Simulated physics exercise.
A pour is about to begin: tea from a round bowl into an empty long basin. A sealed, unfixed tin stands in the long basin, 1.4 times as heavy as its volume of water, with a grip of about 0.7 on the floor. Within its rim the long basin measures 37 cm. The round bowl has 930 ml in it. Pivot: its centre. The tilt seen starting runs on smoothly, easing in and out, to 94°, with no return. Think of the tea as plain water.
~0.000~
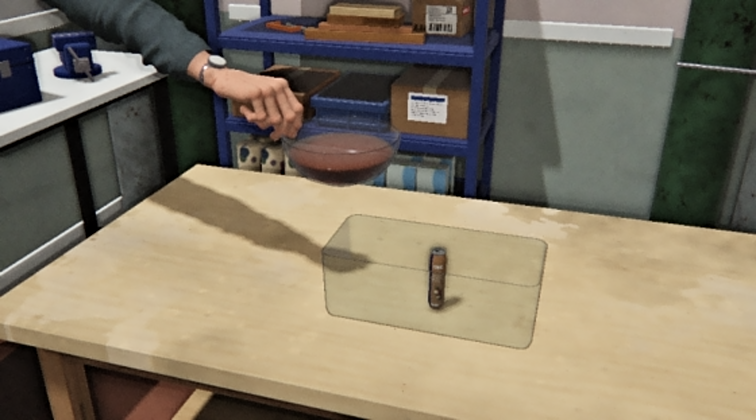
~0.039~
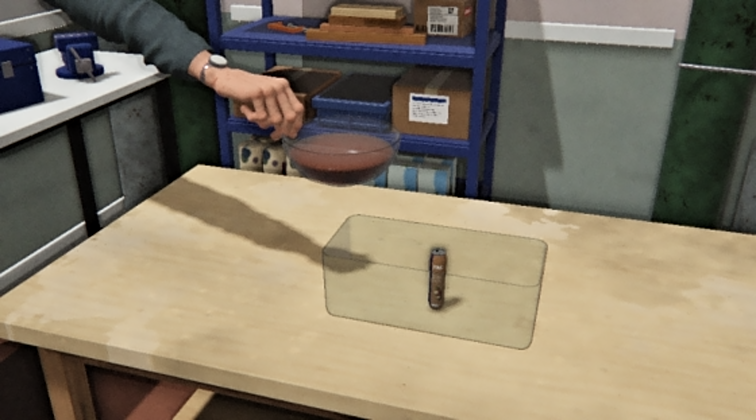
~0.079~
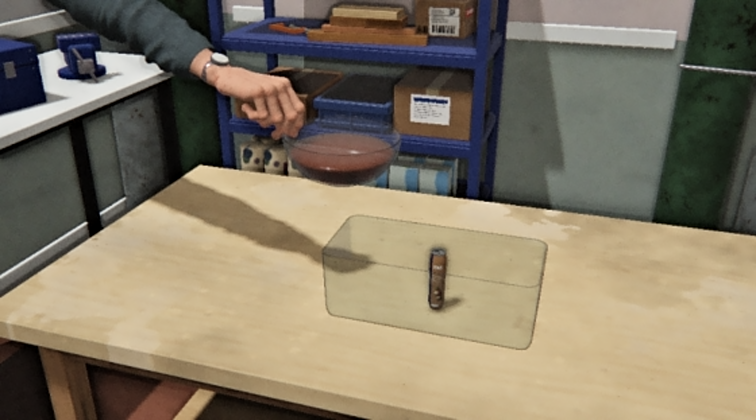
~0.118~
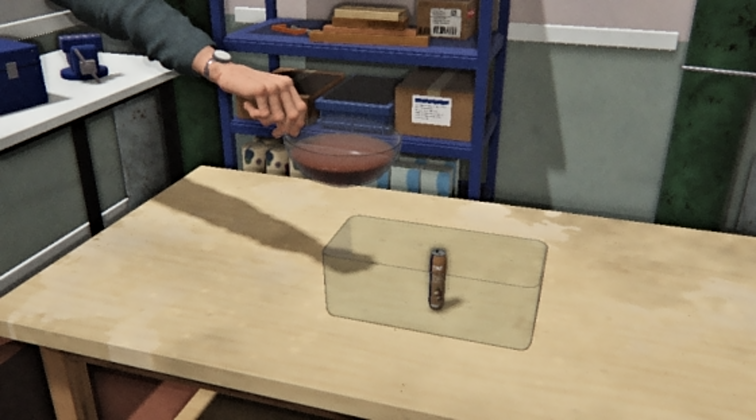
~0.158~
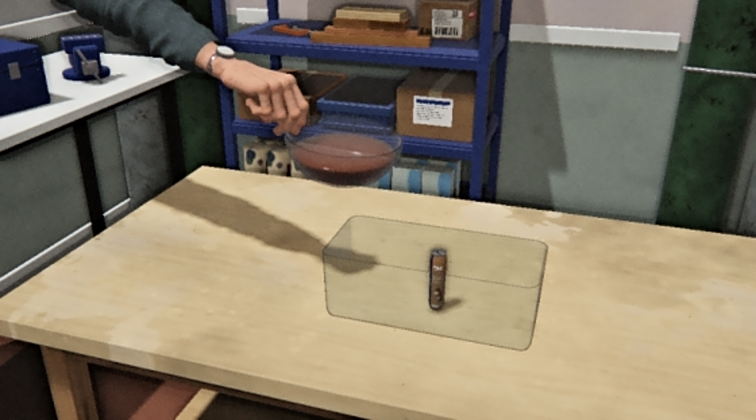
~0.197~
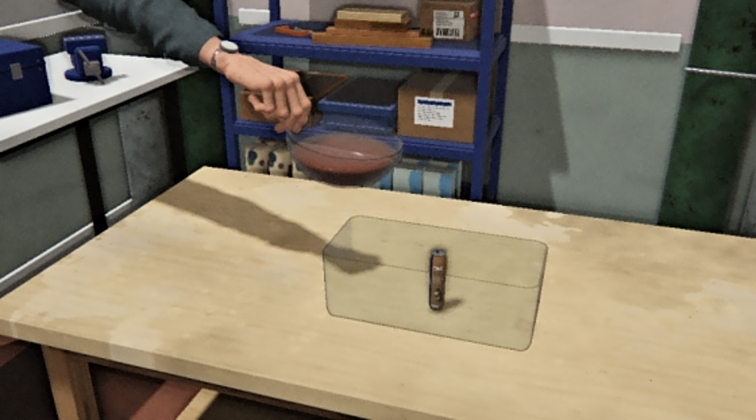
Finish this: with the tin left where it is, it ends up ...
It ends up standing.
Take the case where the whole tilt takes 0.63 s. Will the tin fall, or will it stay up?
The tin tips over.
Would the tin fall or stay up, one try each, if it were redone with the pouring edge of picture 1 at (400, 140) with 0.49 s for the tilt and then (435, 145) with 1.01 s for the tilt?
In the first try it comes down; in the second it remains standing.
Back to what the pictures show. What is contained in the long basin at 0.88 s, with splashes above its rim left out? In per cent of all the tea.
Roughly 84 %.
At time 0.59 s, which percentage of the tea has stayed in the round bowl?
Close to 54 in a hundred.
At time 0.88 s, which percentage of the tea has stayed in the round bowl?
Share remaining: Approx. 6 %.
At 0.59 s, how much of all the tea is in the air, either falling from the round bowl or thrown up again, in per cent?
Roughly 38 percent.
Then, 0.59 s in, the tilt is 59° and 54 per cent is still to pour; the tin stands where it began.
Then, 0.88 s in, the tilt is 90° and 6 per cent is still to pour; the tin stands where it began.
Then, 1.18 s in, the tilt is 94° and 0 per cent is still to pour; the tin stands where it began.
Then, 1.51 s in, the tilt is 94° and 0 per cent is still to pour; the tin stands where it began.
Finally, the tin stands where it began.
